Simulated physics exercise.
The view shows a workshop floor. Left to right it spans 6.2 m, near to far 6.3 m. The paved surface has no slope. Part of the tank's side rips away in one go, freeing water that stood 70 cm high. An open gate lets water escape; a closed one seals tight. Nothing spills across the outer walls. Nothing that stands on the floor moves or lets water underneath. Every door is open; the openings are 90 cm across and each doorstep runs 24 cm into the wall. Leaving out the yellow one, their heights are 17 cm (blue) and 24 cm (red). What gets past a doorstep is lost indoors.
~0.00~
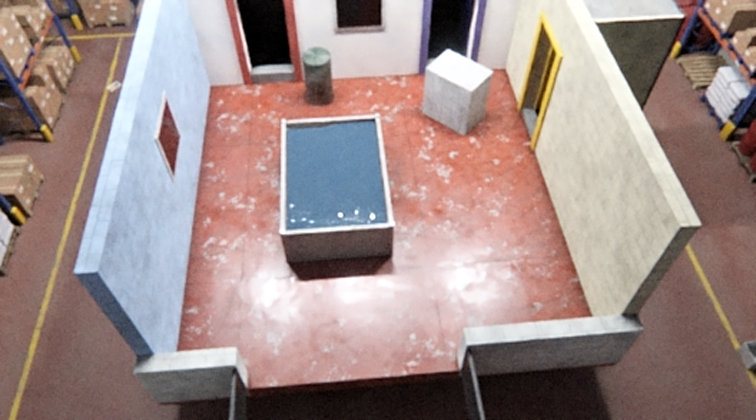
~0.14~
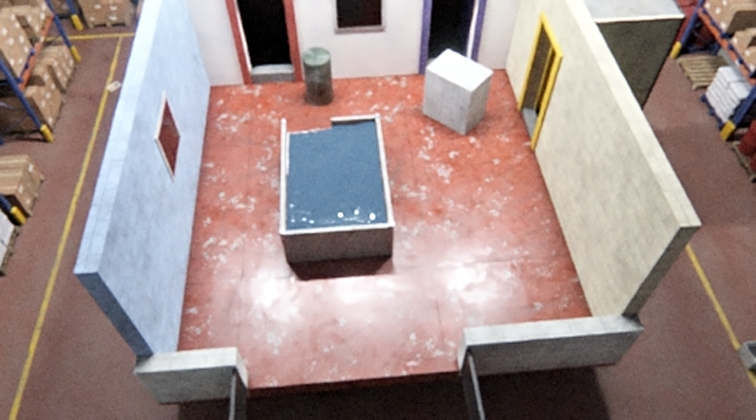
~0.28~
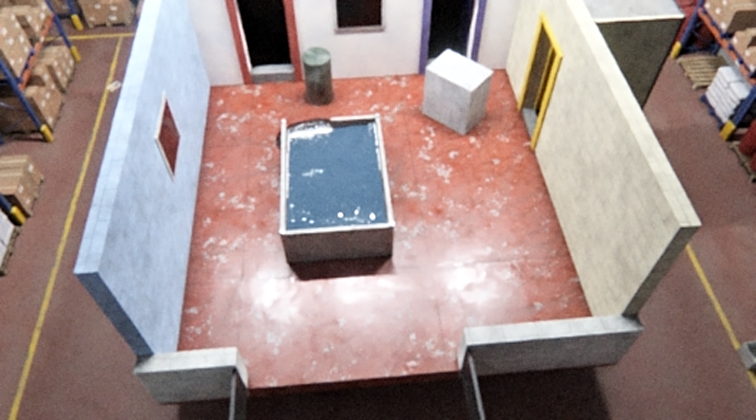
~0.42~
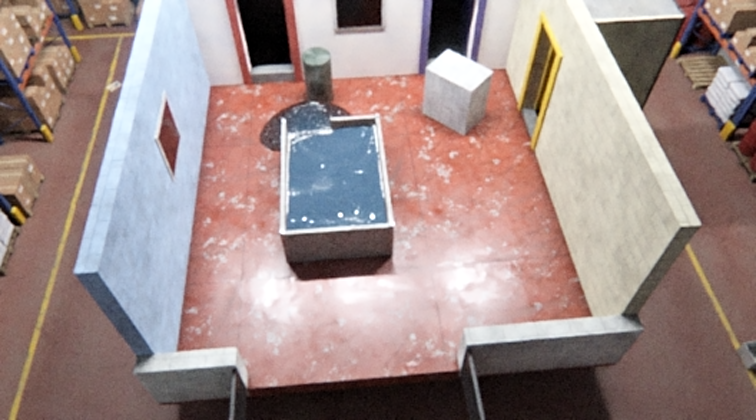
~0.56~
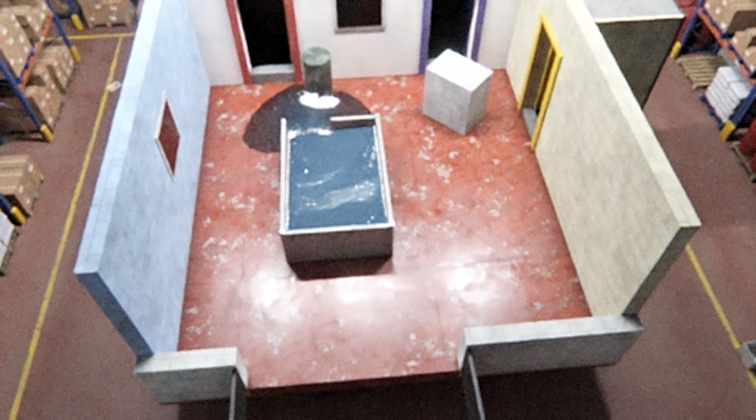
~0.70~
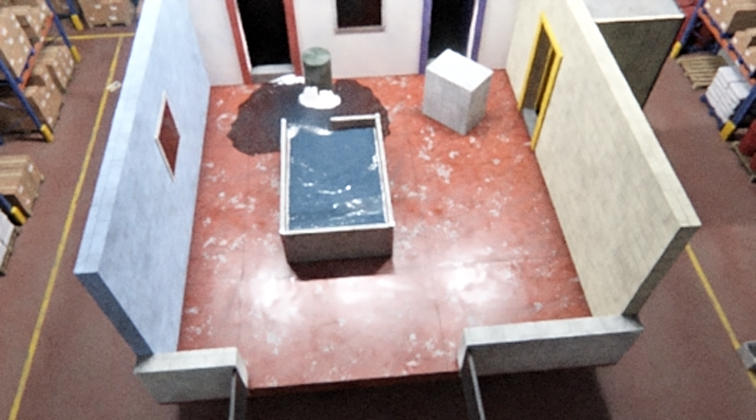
At the start, a rectangular tank of blue water stands still on a red floor between blue and cream walls. Part of its far side gives way, and water pours out behind it, spreading in a dark, widening puddle around the green cylinder toward the back wall.
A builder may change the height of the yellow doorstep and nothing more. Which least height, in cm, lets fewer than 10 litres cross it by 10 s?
At least 5.5 cm or so.
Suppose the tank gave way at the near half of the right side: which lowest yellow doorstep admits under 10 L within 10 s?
About 10.5 cm.
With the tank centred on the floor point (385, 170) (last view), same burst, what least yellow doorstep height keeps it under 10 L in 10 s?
About 9.0 cm.
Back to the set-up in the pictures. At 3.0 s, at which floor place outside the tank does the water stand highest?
At about (210, 91).
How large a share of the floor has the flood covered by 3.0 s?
About 35 per cent.
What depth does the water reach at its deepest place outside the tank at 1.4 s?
Roughly 44 cm.
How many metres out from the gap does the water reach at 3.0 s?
Roughly 4.6 m.
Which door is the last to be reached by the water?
The yellow one.
After 1.4 s water covers 15 % of the floor, deepest (44 cm) near (317, 109); it has not reached the yellow door.
After 3.0 s water covers 35 % of the floor, deepest (35 cm) near (210, 91); 3 cm at the yellow door, 0 litres in over its 8 cm doorstep.
After 10.0 s water covers 95 % of the floor, deepest (12 cm) near (505, 74); 6 cm at the yellow door, 1 litre in over its 8 cm doorstep.
At the yellow door as built, the water arrived by 3.0 s and peaked near 8 cm at 5.6 s.
Run again over the same 10 s with other heights there, 18 litres in over 4.5 cm, 7 litres over 6 cm. The limit of 10 litres is kept from about 5.5 cm up.
